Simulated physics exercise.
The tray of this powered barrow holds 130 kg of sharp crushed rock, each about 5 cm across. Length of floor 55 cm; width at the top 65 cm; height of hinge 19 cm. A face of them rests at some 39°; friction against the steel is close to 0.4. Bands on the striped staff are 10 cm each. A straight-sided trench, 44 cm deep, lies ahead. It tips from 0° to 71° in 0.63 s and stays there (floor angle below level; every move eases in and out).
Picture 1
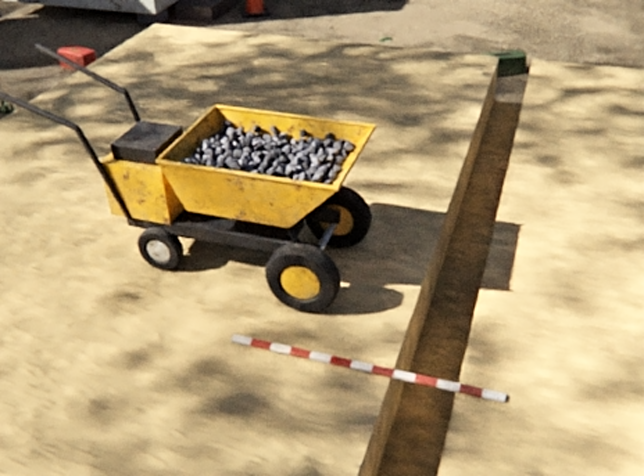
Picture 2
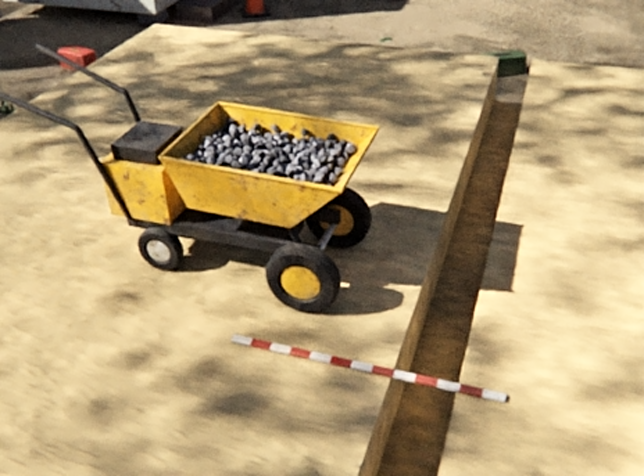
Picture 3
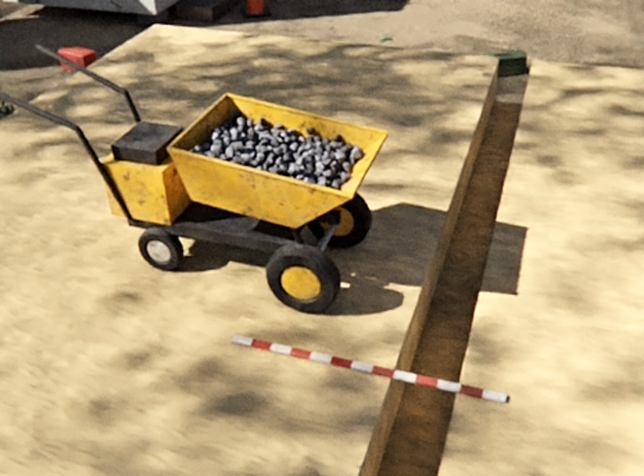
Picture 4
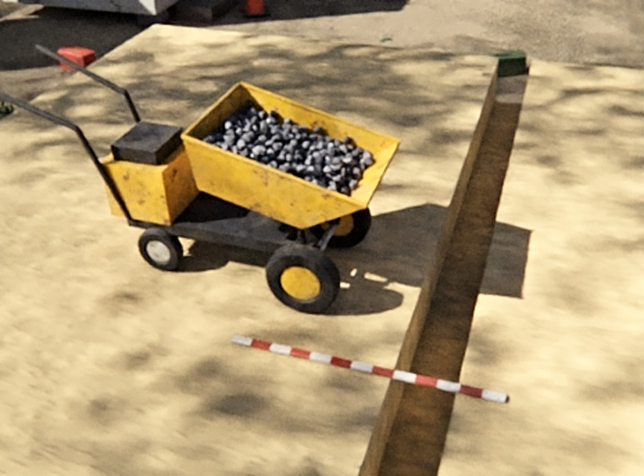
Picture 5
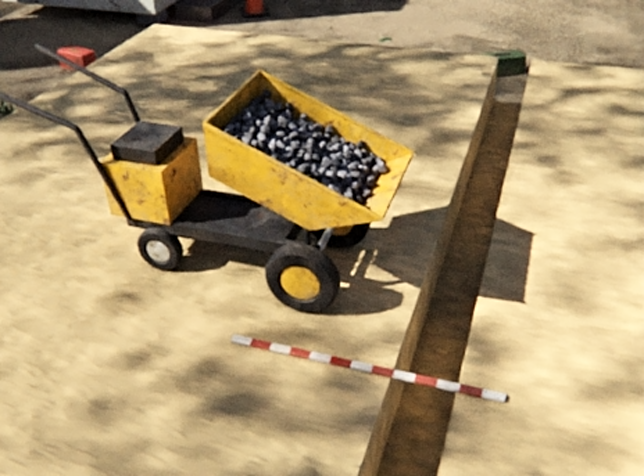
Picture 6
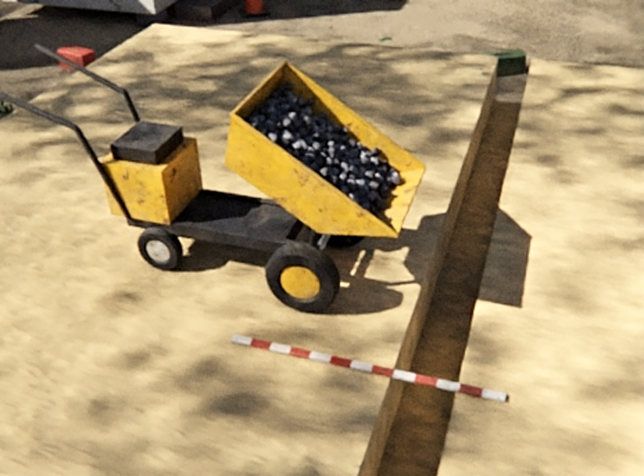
Yellow powered barrow standing still on sandy ground while its tray of dark stones tilts steadily forward toward the right, rear end rising.
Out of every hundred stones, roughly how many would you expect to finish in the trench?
Close to 55 in every hundred.
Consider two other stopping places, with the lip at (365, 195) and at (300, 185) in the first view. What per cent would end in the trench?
Roughly 30 in a hundred from the first, 90 in a hundred from the second.
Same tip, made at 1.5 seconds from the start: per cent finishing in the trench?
About 80%.
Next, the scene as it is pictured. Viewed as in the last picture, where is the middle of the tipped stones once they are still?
Roughly at (467, 338).
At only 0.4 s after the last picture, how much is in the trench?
Some 20 per cent.
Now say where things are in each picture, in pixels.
The first picture shows lip at (338, 189), floor tilted 0°, highest stones at (324, 148).
The second picture shows lip at (342, 191), floor tilted 2°, highest stones at (255, 141).
In the third picture, the tray is at 7°, its lip at (353, 197); the top of the load is at (233, 132).
The fourth picture shows lip at (367, 206), floor tilted 14°, highest stones at (243, 121).
In the fifth picture, the tray is at 23°, its lip at (382, 219); the top of the load is at (253, 108).
In the sixth picture, the tray is at 33°, its lip at (397, 236); the top of the load is at (276, 98).
Then, 0.2 s after the last picture the floor is at 60°, 100 % in the tray; the foremost stones are at (418, 244).
Then, 0.4 s after the last picture the floor is at 71°, 76 % in the tray, 19 % in the trench, 5 % past the trench; the foremost stones are at (491, 301).
Then, 0.8 s after the last picture the floor is at 71°, 13 % in the tray, 41 % in the trench, 46 % past the trench; the foremost stones are past the picture's edge.
Then, 2.7 s after the last picture the floor is at 71°, 0 % in the tray, 55 % in the trench, 45 % past the trench; the foremost stones are past the picture's edge.
